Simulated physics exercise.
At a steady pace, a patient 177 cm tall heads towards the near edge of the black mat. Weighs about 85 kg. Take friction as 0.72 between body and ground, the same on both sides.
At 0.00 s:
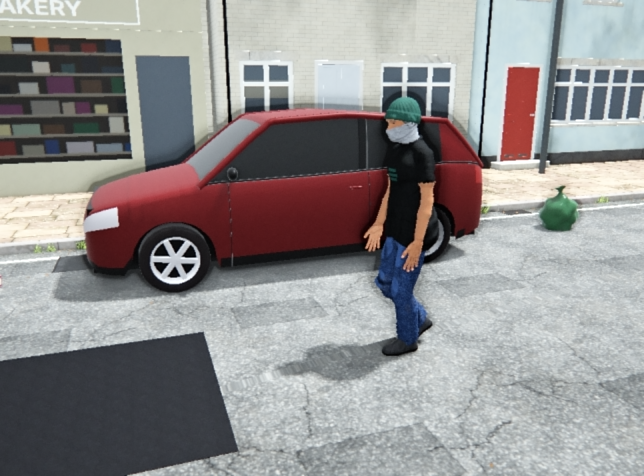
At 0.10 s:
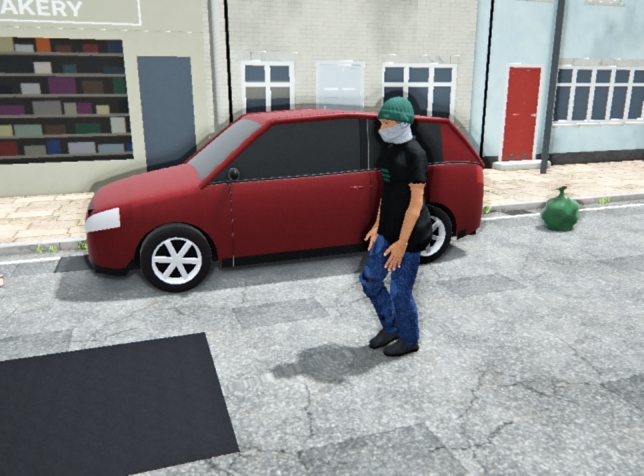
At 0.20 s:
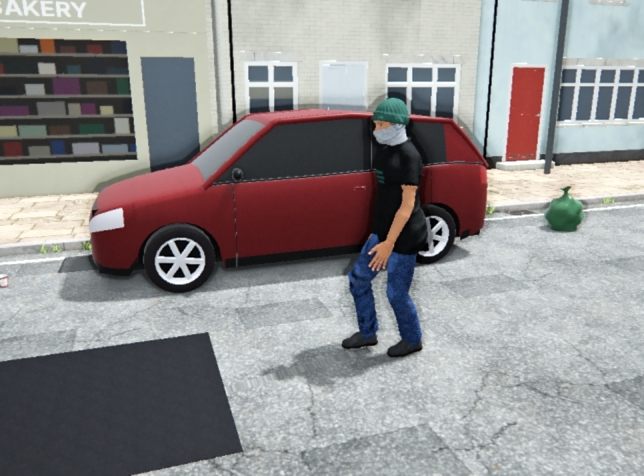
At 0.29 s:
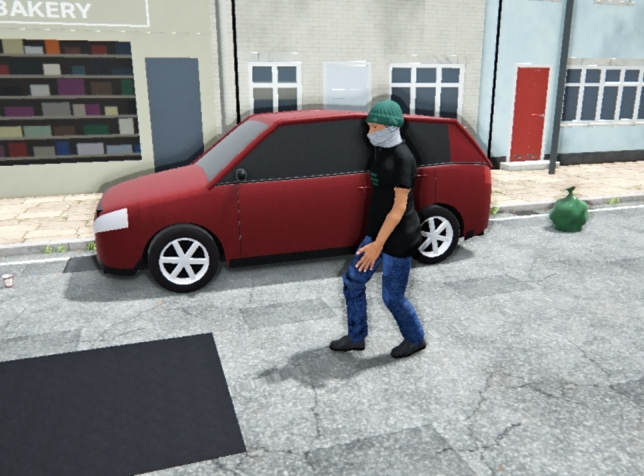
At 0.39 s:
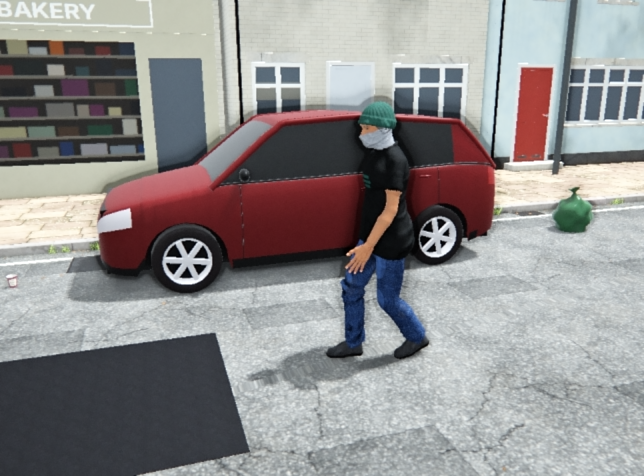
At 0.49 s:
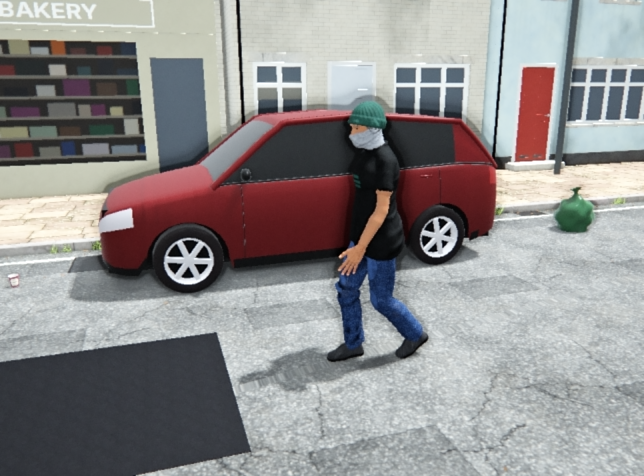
A person in a green knit hat, pale face covering, black shirt and jeans walks slowly leftward along a grey street past a parked red car, arms hanging low, with a black mat lying on the ground at left.
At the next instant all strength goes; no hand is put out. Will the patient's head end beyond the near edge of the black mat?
Behind the line.
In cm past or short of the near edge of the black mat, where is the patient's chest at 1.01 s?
Some 60 cm short of it.
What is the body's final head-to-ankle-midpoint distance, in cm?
About 90 cm.
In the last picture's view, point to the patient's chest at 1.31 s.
Near (269, 321).
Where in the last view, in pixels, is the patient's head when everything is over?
In the last picture it ends at roughly (245, 351).
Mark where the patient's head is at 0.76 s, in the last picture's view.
Near pixel (342, 178).
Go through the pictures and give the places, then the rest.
The first picture shows patient's head (409, 130), patient's chest (411, 174), patient's hips (411, 229), near edge of the black mat (222, 405).
The second picture shows patient's head (402, 130), patient's chest (405, 175), patient's hips (404, 229); 6 cm walked.
The third picture shows patient's head (397, 132), patient's chest (400, 176), patient's hips (398, 231); 13 cm walked.
The fourth picture shows patient's head (391, 134), patient's chest (394, 179), patient's hips (393, 234); 19 cm walked.
The fifth picture shows patient's head (384, 136), patient's chest (387, 181), patient's hips (385, 235); 27 cm walked.
The sixth picture shows patient's head (374, 135), patient's chest (377, 181), patient's hips (375, 236), near edge of the black mat (234, 405); 34 cm walked. Speed about 0.7 m/s.
After 0.76 s the patient's head is 77 cm short of the near edge of the black mat, near (342, 178) in the last picture's view; the patient's chest 80 cm short of the near edge of the black mat.
After 1.01 s the patient's head is 42 cm short of the near edge of the black mat, near (288, 240) in the last picture's view; the patient's chest 58 cm short of the near edge of the black mat.
After 1.31 s the patient's head is 8 cm short of the near edge of the black mat, near (238, 349) in the last picture's view.
Final state at 3.3 s, patient's hips stop short of the near edge of the black mat; patient's head stops short of the near edge of the black mat; patient's chest stops short of the near edge of the black mat.
